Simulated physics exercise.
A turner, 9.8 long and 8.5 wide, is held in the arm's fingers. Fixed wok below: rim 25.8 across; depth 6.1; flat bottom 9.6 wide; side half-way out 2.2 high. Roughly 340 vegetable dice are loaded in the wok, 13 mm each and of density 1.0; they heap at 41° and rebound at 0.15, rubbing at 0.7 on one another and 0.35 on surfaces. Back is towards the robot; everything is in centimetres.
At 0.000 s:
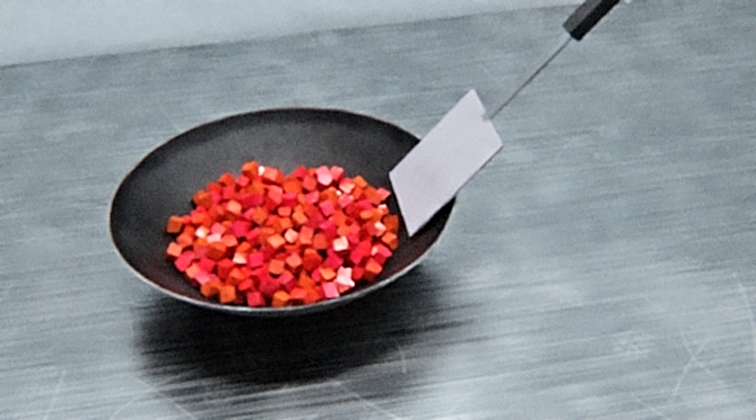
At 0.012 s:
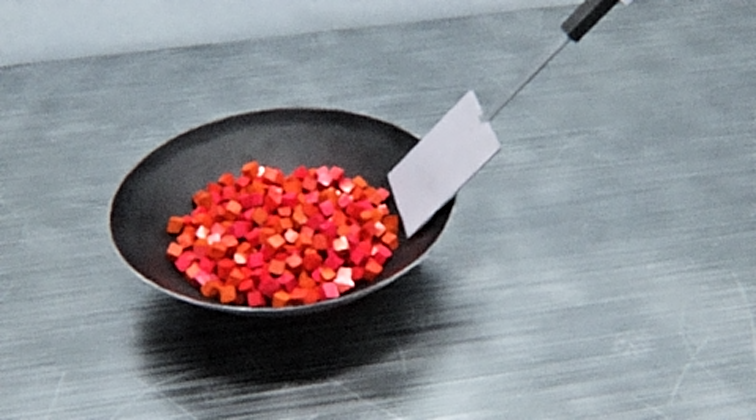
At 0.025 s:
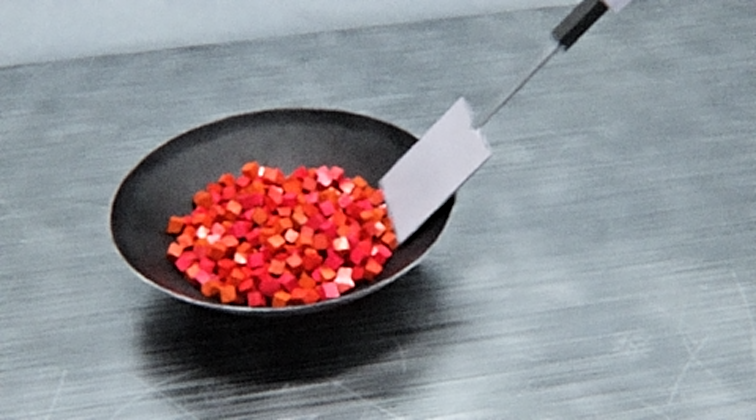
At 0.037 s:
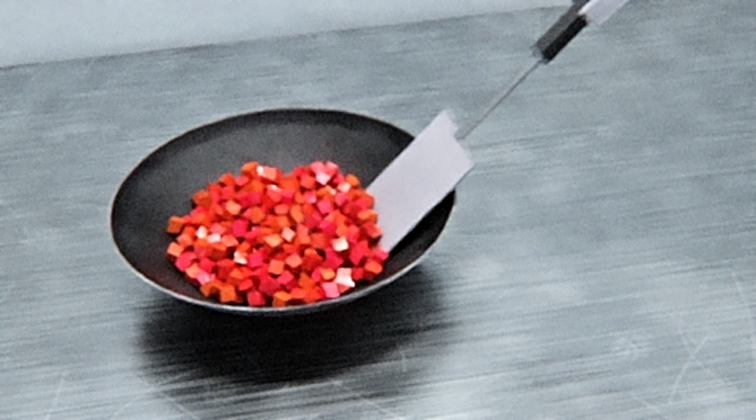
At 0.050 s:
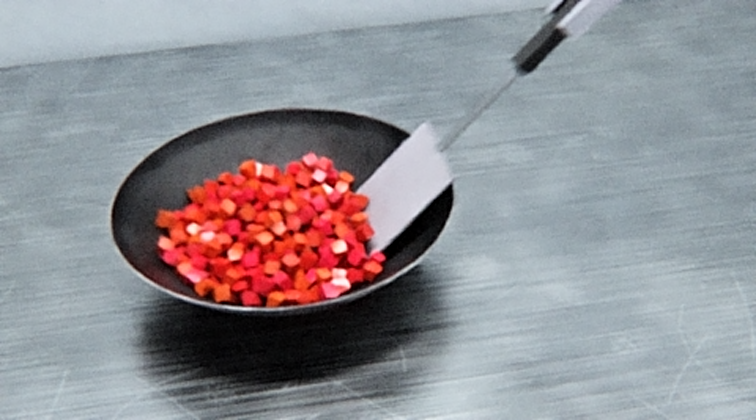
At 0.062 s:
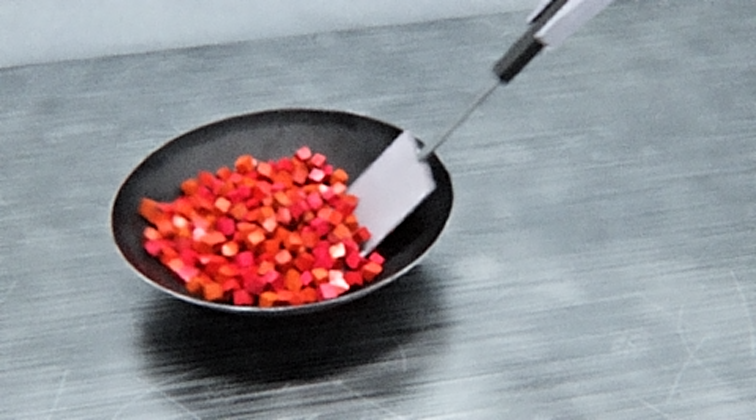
On a gray metal surface, a turner slides left into a wok, pushing red dice.
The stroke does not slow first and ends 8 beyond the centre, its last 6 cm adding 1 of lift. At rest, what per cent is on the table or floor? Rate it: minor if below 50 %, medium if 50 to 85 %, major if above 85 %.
Rating: Medium.
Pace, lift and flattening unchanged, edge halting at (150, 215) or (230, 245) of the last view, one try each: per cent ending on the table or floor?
The two tries give near 70 and near 25 in a hundred.
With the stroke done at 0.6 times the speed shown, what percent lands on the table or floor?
Estimate: Approx. 55 %.
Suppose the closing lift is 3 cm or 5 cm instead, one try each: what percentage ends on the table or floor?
Estimates, in order: 55 % then 55 %.
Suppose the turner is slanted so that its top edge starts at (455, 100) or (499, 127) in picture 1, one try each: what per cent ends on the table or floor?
About 70 and 65 per cent.
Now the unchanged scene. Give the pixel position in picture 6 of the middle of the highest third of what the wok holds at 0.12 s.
Around (173, 222).
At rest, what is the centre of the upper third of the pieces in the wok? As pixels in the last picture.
The centre sits at about (226, 229).
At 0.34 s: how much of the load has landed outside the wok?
Around 20 percent.
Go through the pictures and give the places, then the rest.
The first picture shows the turner top edge at (488, 116), sloping 46°; upper third of the load around (288, 224), from x 175 to 390, top at y 170; 345 in the wok.
The second picture shows the turner top edge at (486, 118), sloping 46°; upper third of the load around (288, 224), from x 175 to 390, top at y 170.
The third picture shows the turner top edge at (477, 125), sloping 46°; upper third of the load around (289, 225), from x 175 to 390, top at y 170.
The fourth picture shows the turner top edge at (459, 137), sloping 46°; upper third of the load around (288, 224), from x 175 to 385, top at y 170.
The fifth picture shows the turner top edge at (440, 149), sloping 46°; upper third of the load around (277, 225), from x 165 to 390, top at y 160.
The sixth picture shows the turner top edge at (420, 158), sloping 46°; upper third of the load around (256, 224), from x 150 to 395, top at y 155; 345 in the wok.
After 0.09 s, sloping 46°, highest piece 8 above the table; 344 in the wok, 1 on the blade or in flight.
After 0.12 s, sloping 46°, highest piece 11 above the table; 322 in the wok, 23 on the blade or in flight.
After 0.34 s, sloping 46°, highest piece 15 above the table; 119 in the wok, 73 on the table or floor, 153 on the blade or in flight.
After 1.39 s, sloping 46°, highest piece 4 above the table; 226 on the table or floor, 119 in the wok.
In the end, 226 on the table or floor, 119 in the wok. That is 66 % on the table or floor.
